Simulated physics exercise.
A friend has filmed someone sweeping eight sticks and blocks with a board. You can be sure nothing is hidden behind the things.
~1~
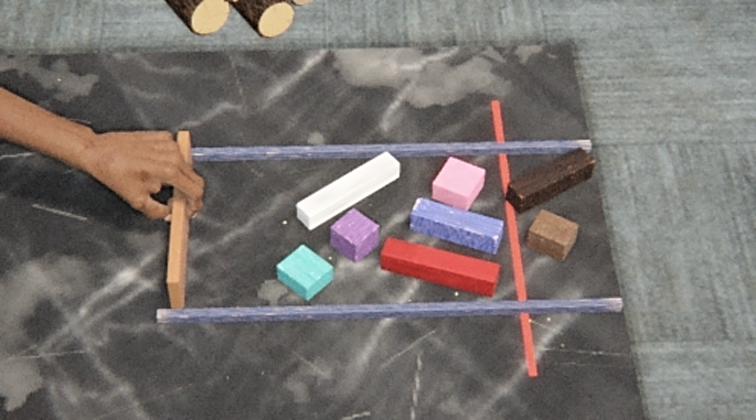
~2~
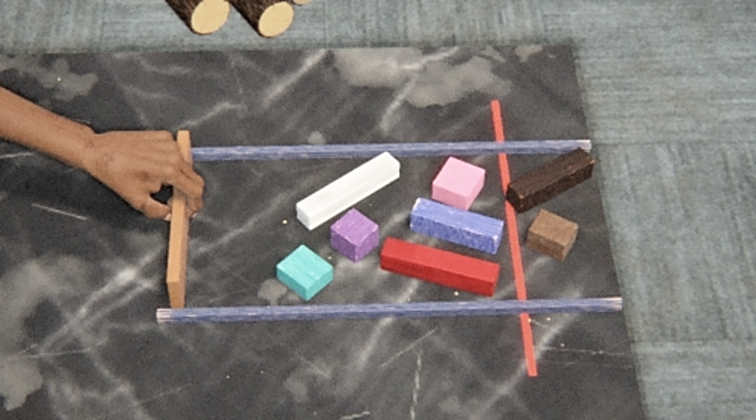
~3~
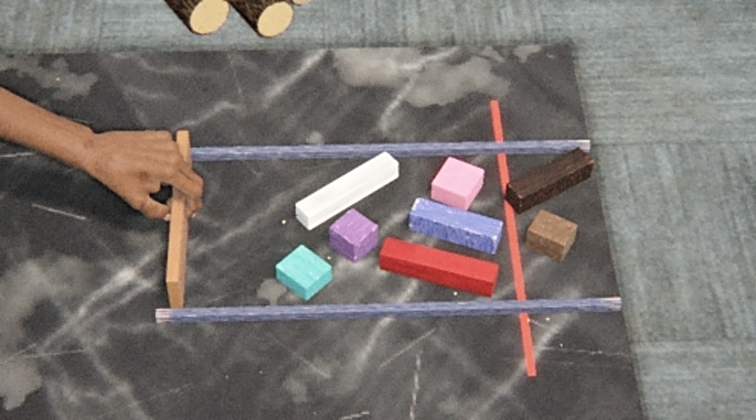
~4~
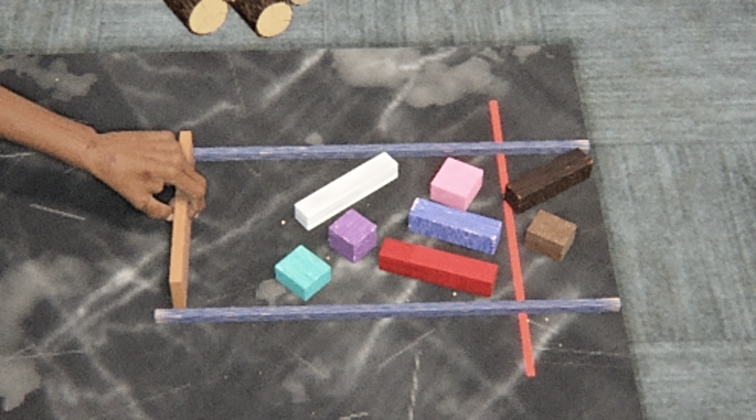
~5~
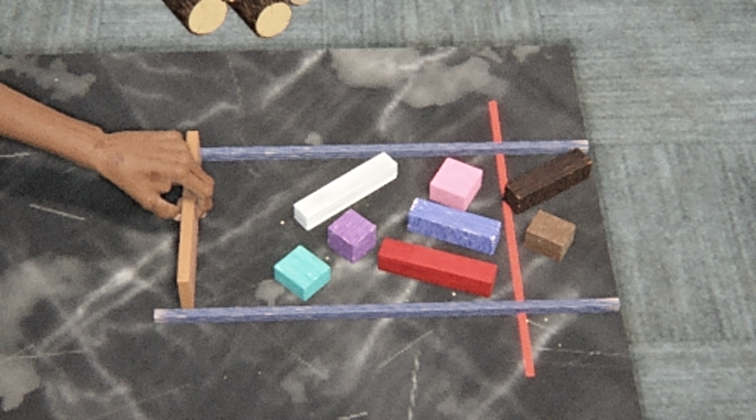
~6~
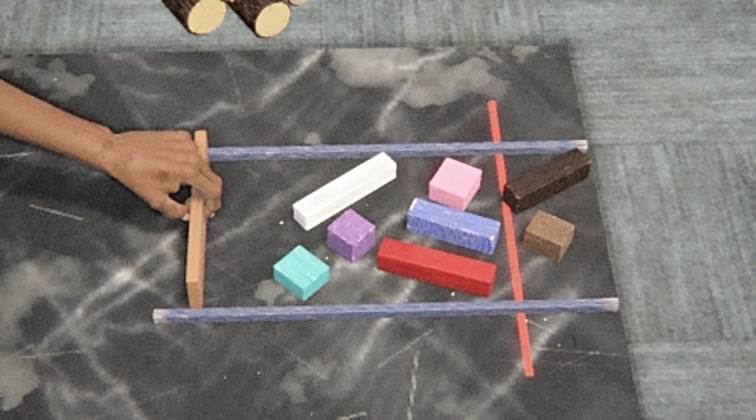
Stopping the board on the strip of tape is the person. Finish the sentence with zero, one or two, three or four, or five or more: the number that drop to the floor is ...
The number that drop to the floor is one or two.
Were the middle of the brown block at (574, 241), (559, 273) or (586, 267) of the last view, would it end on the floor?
In turn: Topples off, topples off, topples off.
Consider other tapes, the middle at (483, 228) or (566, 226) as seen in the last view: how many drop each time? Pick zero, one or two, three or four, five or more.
First place: Not one; second place: At least five.
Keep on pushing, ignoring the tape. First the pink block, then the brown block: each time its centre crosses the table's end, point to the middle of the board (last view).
(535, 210) and then (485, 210), give or take.
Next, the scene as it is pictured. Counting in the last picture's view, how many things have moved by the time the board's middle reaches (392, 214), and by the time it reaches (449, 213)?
Tally at point one: 6; at point two: 8.
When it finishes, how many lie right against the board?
Looks like 3 of them, all told.
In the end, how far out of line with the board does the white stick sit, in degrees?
Roughly 45°.
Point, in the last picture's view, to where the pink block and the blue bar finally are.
In the last picture the first middle sits at (573, 199) and the other at (574, 230).
A little later, none off yet; black bar at rest near (547, 181); brown block at rest near (549, 236); pink block at rest near (455, 185).
Next, none off yet; black bar moving near (552, 183); brown block at rest near (549, 236); pink block shifted about its own width near (489, 194).
When it is over, the number that fall off is one or two; down, brown block and black bar.
